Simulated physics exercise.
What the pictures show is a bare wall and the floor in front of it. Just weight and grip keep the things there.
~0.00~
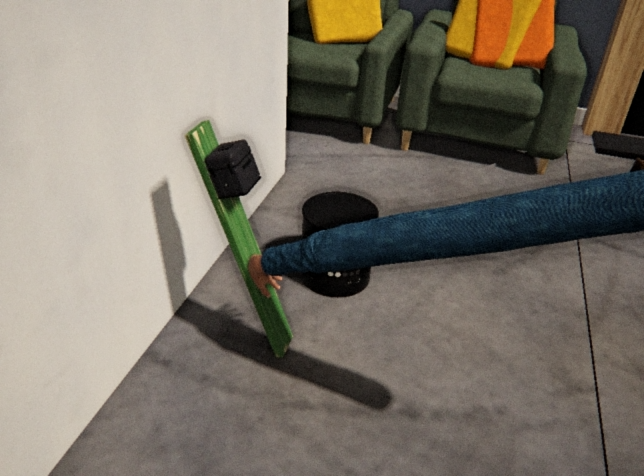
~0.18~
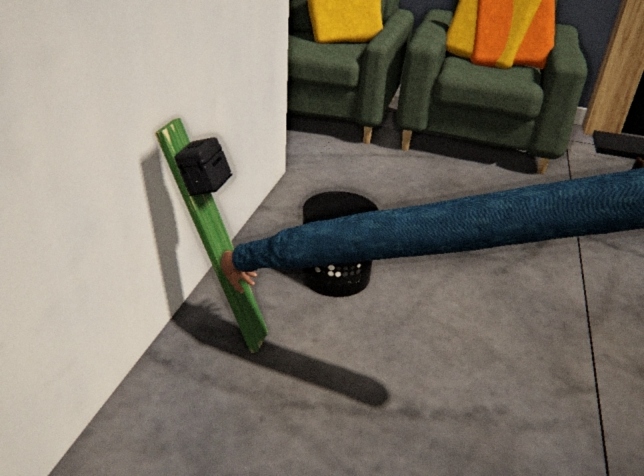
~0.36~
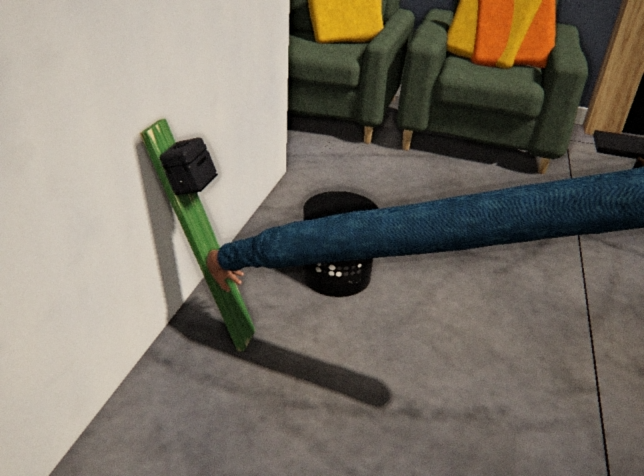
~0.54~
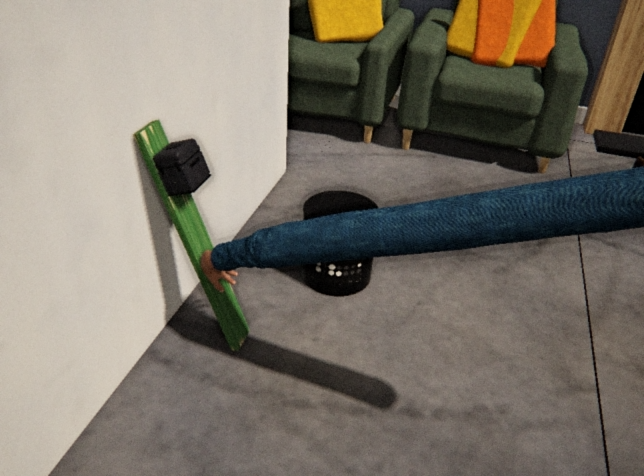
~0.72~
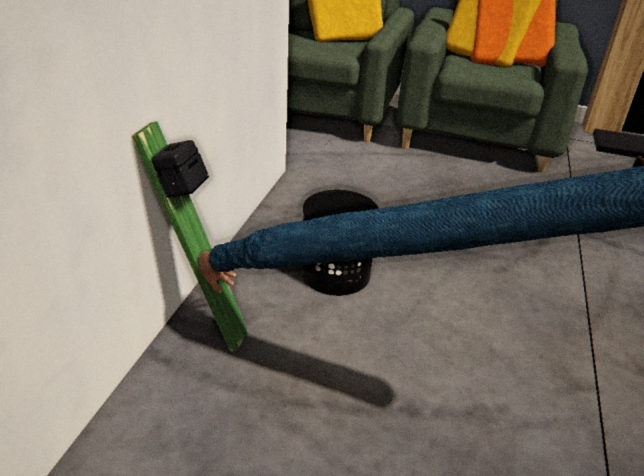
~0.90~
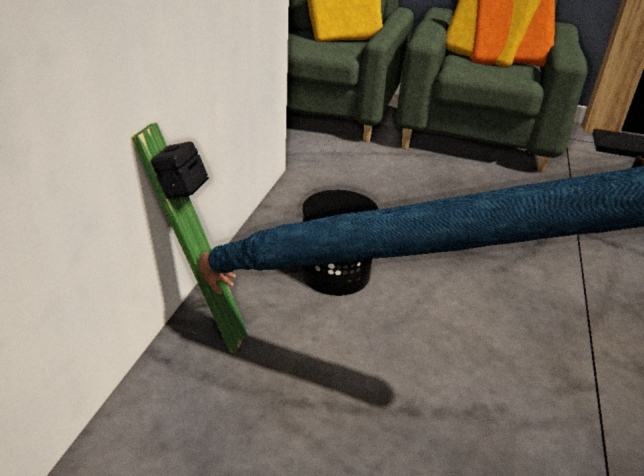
A green plank with a small black box against its upper part shifts a short way left, guided by a hand in a blue sleeve reaching in from the right, then stays nearly still, leaning by the white wall. The unmoving camera looks down on a grey floor beside that bare wall. A black pail sits behind the arm, below two green armchairs with yellow and orange cushions.
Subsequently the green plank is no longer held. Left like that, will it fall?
No, I expect it to stay where it is.
After 1.50 s, nothing has stirred.
After 2.30 s, green plank resting near (196, 246).
At rest (4.4 s), both in place. Seen from the same camera at the end, green plank near (195, 246). The plank remains leaning.
